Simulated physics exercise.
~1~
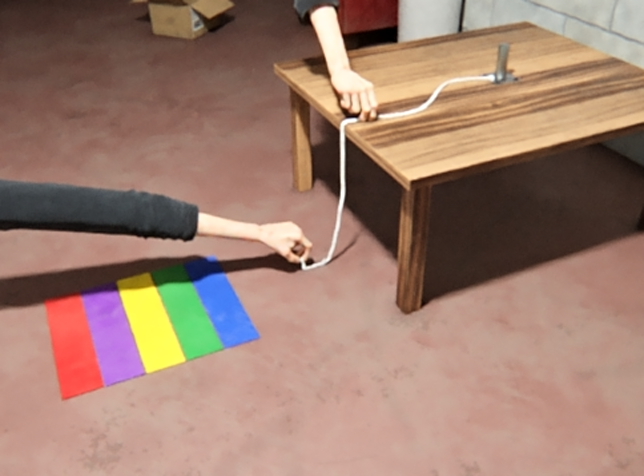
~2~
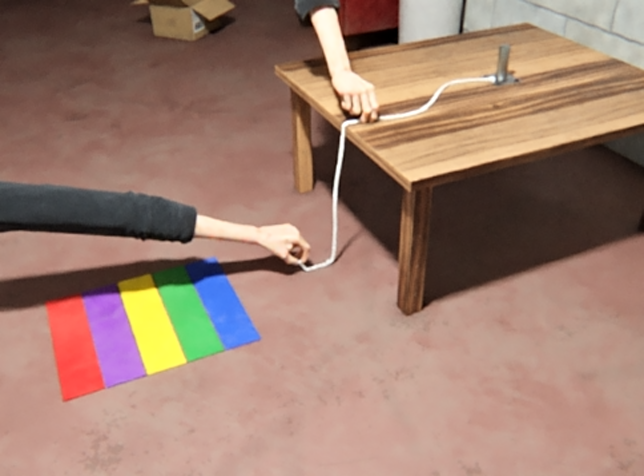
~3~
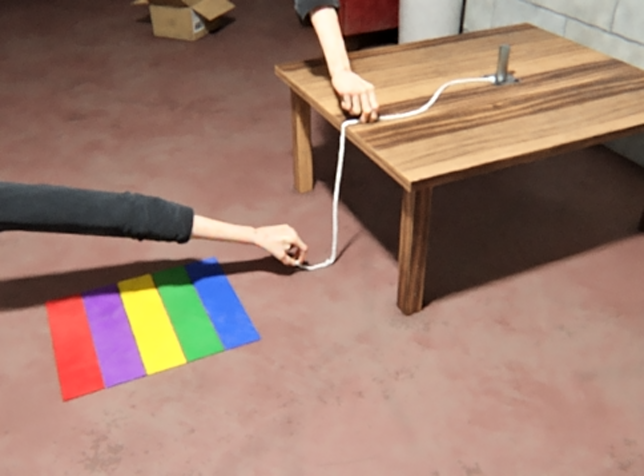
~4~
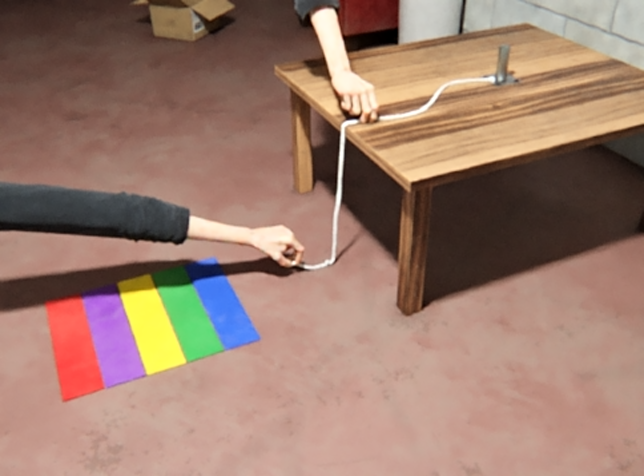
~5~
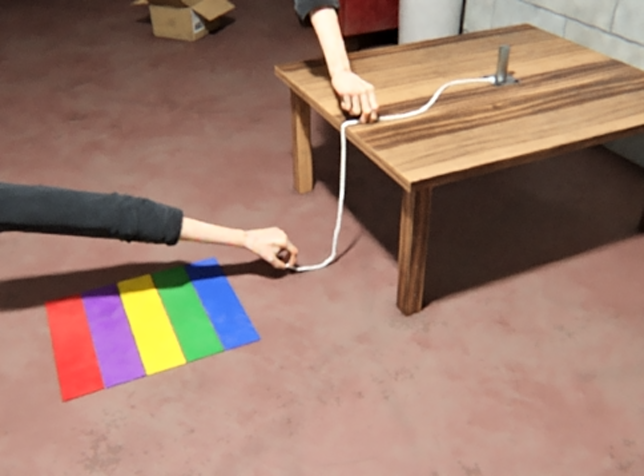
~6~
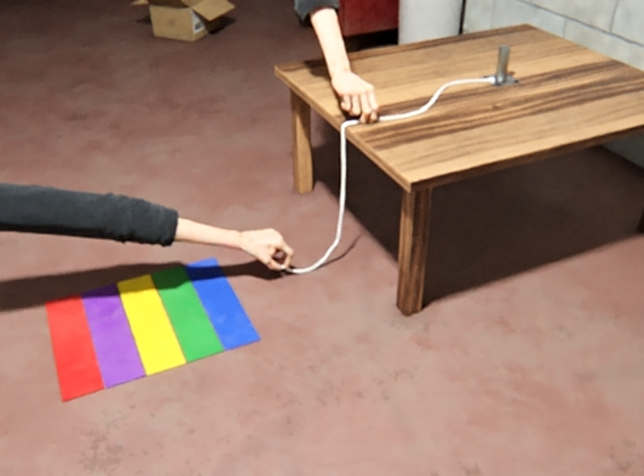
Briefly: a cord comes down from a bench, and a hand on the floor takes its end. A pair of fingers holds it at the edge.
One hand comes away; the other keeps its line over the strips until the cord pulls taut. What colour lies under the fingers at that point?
Green.
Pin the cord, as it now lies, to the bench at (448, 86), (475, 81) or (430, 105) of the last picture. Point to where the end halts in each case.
Try 1: (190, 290); try 2: (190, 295); try 3: (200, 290).
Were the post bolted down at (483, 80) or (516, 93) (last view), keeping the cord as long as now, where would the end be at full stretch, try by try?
Pixels, roughly: (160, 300) then (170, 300).
Soon after, end near (250, 275); short of the strips.
Then, end near (209, 287); over blue.
At full stretch, end near (184, 294); over green. The green one.
